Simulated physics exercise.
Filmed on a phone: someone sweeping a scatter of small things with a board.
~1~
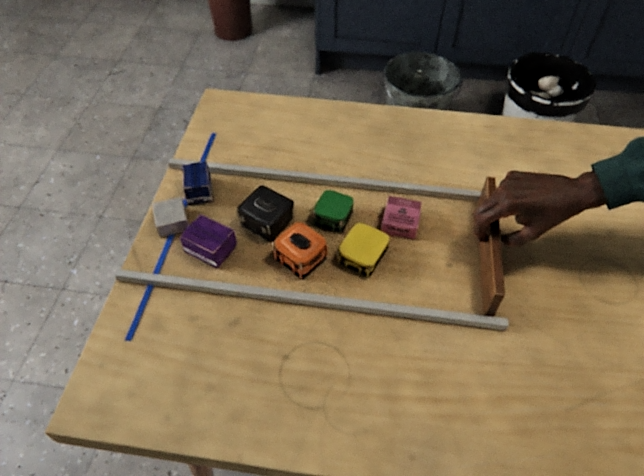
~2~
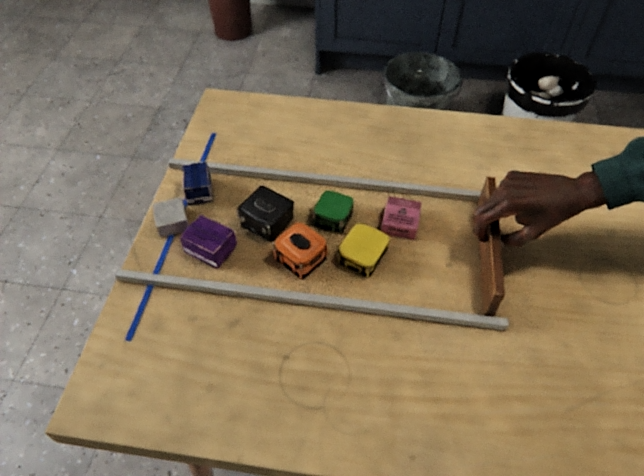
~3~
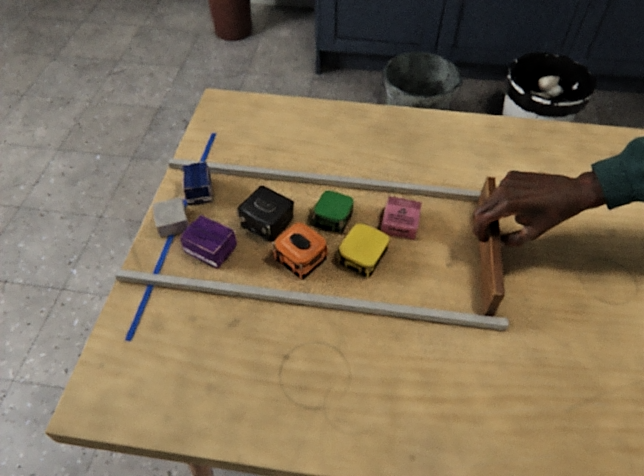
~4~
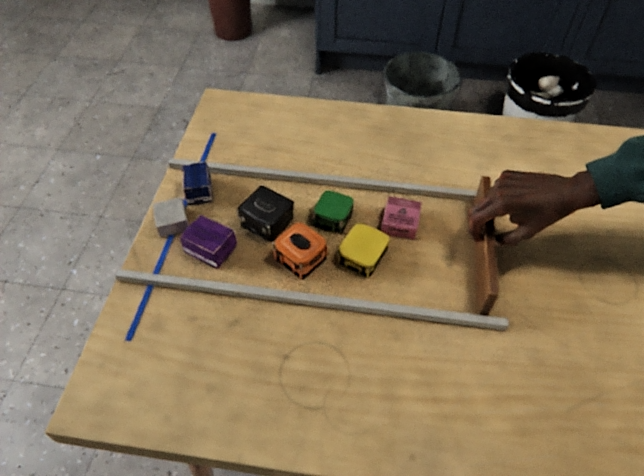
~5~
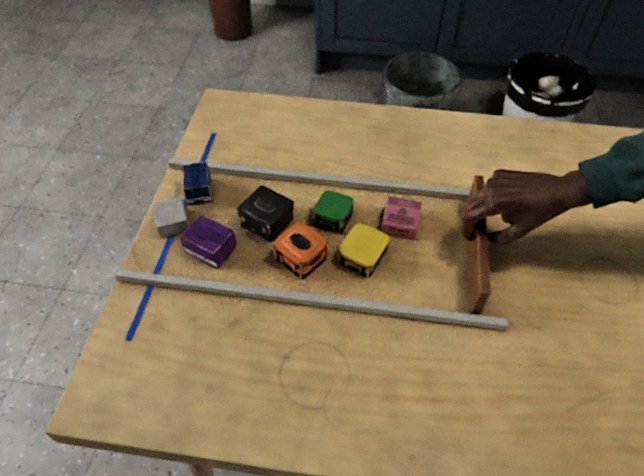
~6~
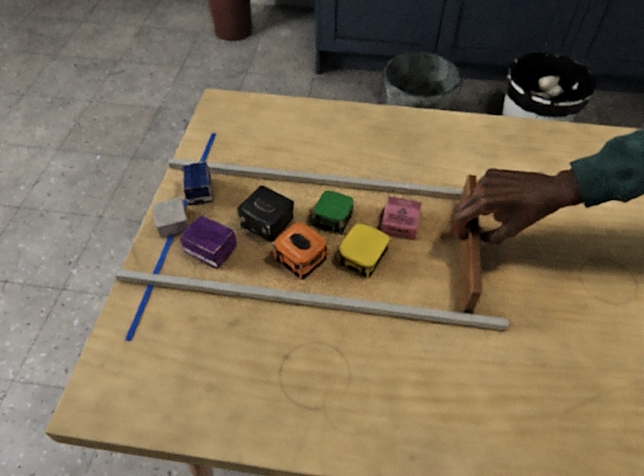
On a wooden table, a hand held a brown board upright between two rails, then slid it a little to the left toward some small colourful boxes, which stayed still.
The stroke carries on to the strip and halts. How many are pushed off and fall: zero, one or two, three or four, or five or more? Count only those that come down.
As it turns out, the number that fall off is five or more.
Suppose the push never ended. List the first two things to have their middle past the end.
They are the white block, the purple box.
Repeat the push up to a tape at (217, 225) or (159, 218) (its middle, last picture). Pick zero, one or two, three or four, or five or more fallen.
One after another: Either three or four; more than four.
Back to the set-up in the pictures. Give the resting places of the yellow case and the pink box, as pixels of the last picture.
The yellow case stops around (152, 230); the pink box around (170, 191).
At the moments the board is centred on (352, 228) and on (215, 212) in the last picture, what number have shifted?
At the one place 5, at the other 8.
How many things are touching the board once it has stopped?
It touches 2.
Early on, none off yet; white block at rest near (171, 217); blue box at rest near (197, 183); purple box at rest near (209, 241).
Finally, the number that fall off is five or more; lost, green case, orange case, black case, purple box, blue box and white block.
